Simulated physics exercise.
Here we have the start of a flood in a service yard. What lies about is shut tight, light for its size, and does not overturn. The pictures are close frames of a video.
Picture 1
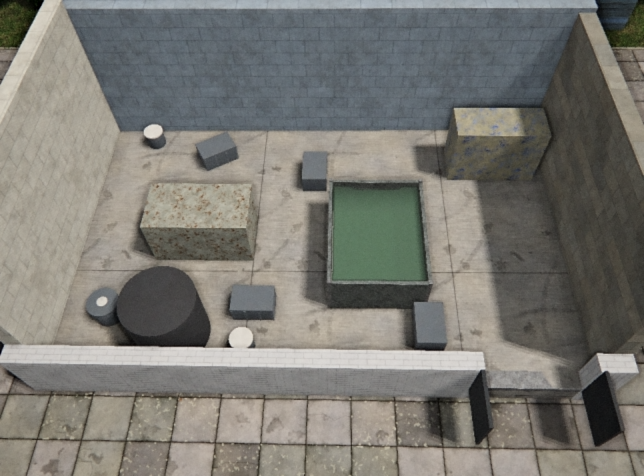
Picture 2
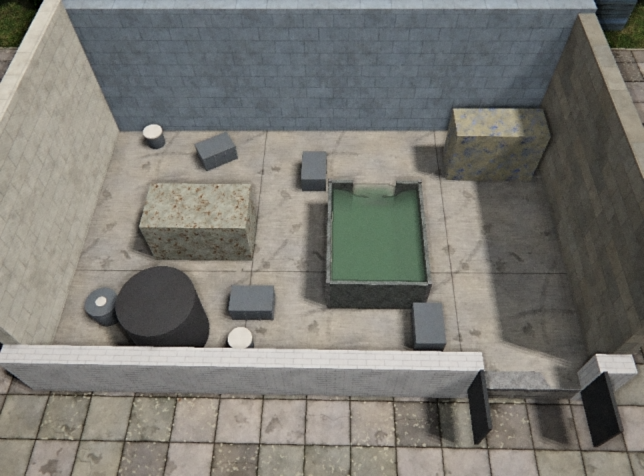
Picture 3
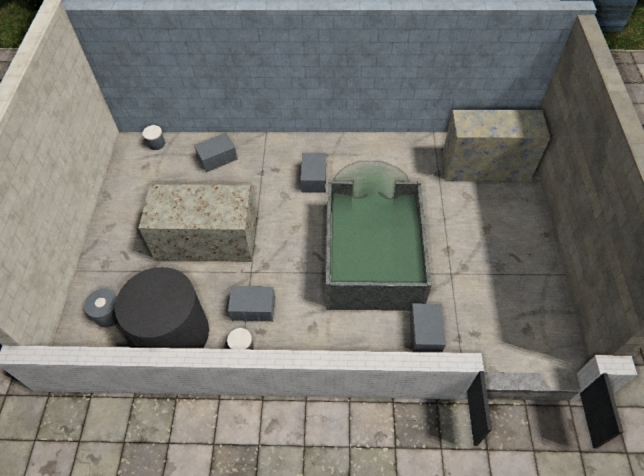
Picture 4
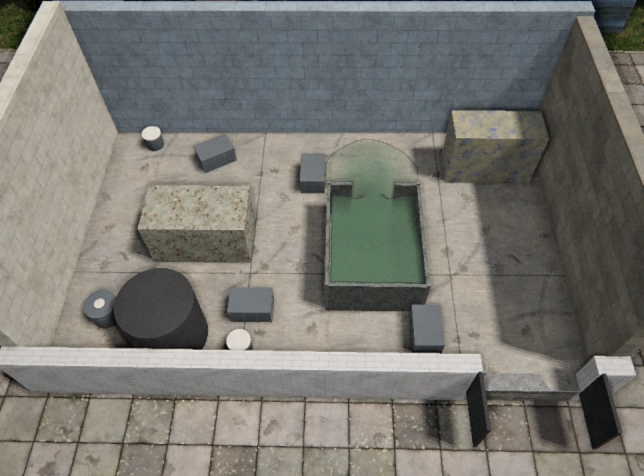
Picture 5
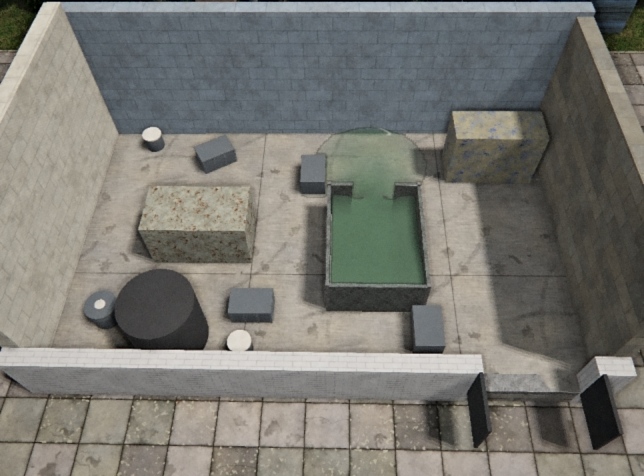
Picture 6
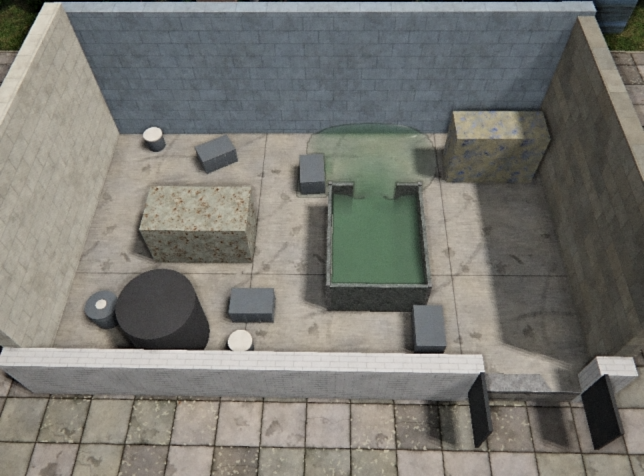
Green water poured out through a gap in the back wall of a rectangular tank and fanned across the paved yard toward the blue wall, while the grey crates around it hardly moved.
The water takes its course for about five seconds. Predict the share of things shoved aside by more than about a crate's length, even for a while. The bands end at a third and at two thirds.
It is between one and two thirds.
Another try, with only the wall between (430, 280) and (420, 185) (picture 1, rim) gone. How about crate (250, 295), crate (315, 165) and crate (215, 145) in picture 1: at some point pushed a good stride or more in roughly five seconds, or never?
As listed: No, pushed that far, less than that.
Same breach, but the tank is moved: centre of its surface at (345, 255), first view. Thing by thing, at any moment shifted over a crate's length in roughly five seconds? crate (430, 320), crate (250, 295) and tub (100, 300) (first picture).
One after the other: No, not that far, not that far.
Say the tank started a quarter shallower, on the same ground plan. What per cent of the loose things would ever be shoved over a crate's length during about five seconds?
Some 40 per cent.
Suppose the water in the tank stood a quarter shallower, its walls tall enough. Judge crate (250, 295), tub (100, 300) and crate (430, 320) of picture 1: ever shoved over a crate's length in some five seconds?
In that order: Not that far, never so far, less than that.
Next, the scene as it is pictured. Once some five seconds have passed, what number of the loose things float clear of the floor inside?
That makes 2.
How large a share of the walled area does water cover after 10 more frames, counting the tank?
About 30 per cent.
A moment on, 0 of 7 are well off their spots; 0 afloat.
Next, 2 of 7 are well off their spots; 0 afloat.
Later, 3 of 7 are well off their spots; 2 afloat.
In the end, 3 of 7 are well off their spots, and 3 have been at some point; 2 afloat.
